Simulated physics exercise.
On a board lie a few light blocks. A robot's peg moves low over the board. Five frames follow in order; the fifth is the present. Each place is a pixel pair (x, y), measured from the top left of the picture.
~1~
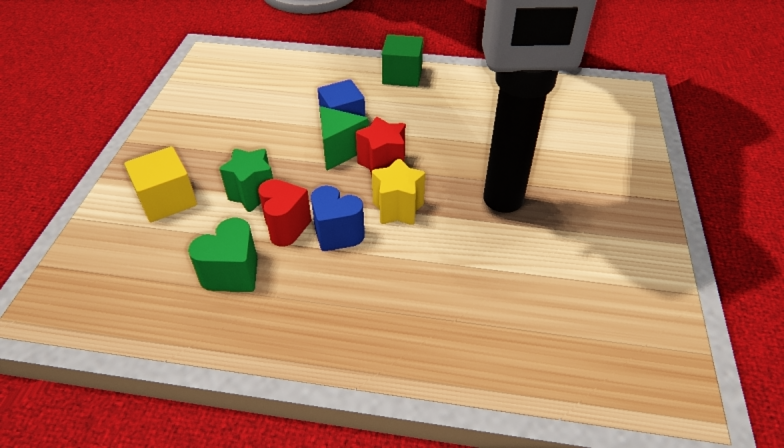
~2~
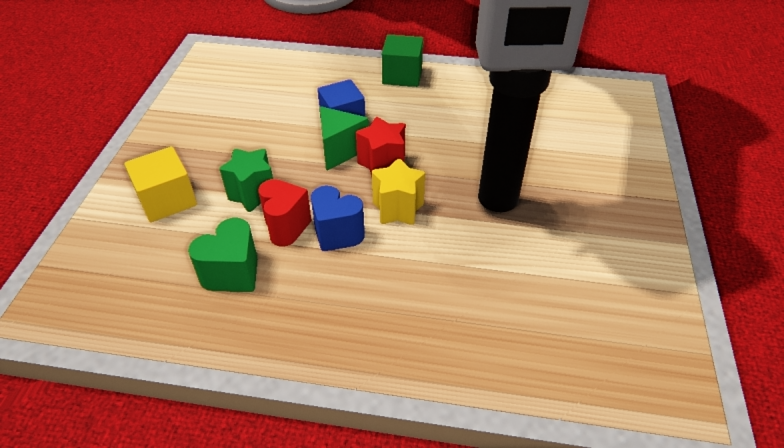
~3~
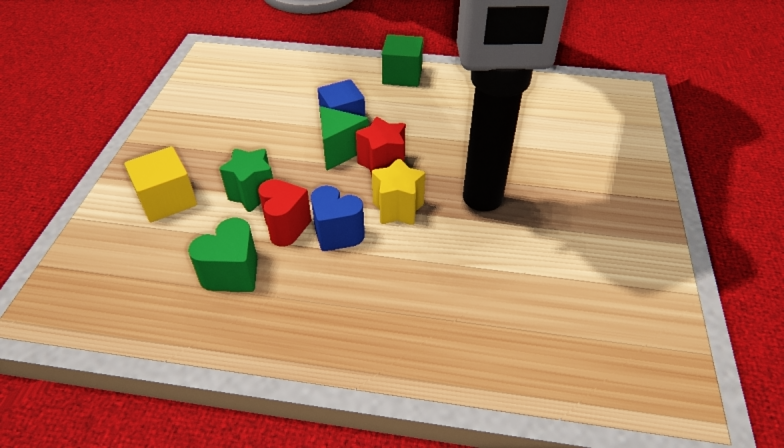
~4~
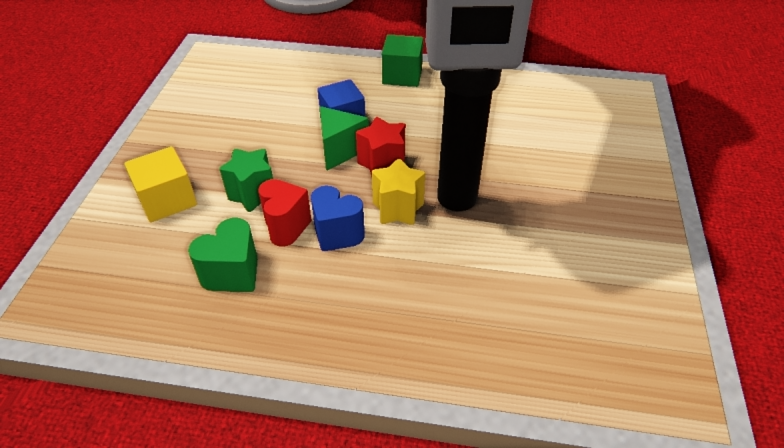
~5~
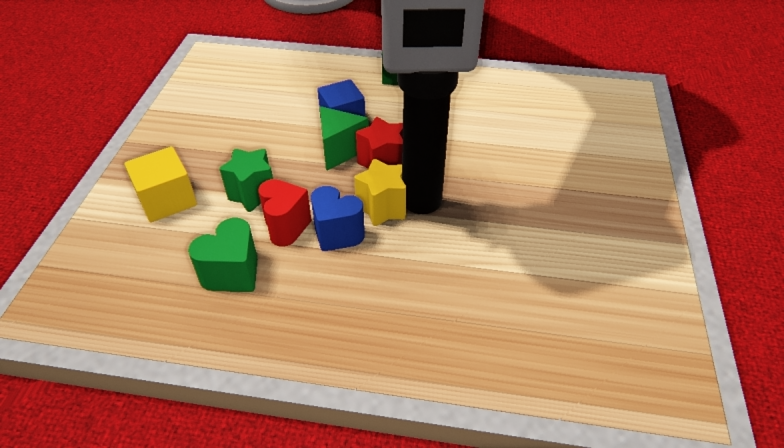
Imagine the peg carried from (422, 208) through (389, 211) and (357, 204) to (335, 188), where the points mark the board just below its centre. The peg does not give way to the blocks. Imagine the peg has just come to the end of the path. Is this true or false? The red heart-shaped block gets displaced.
True
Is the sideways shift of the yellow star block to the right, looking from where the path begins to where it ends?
My answer is no.
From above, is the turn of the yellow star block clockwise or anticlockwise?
Viewed from above: Anti-clockwise.
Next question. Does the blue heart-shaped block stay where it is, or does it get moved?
At the end of the path, it will have moved.
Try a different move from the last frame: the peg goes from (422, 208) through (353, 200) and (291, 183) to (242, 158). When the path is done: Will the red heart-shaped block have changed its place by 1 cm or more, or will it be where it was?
By the last moment, the red heart-shaped block will have left its place.
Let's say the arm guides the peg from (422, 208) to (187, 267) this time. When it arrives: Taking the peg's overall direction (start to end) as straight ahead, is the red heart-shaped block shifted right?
I believe so.
On the path given first. Halfway along, peg (370, 202); red heart-shaped block (272, 196); blue heart-shaped block (319, 206), turned 30° anticlockwise; yellow star block (328, 177).
At the end, peg (335, 181); red heart-shaped block (264, 198); blue heart-shaped block (312, 206), turned 55° anticlockwise; green three-sided block still; yellow star block (298, 173), turned 35° anticlockwise.
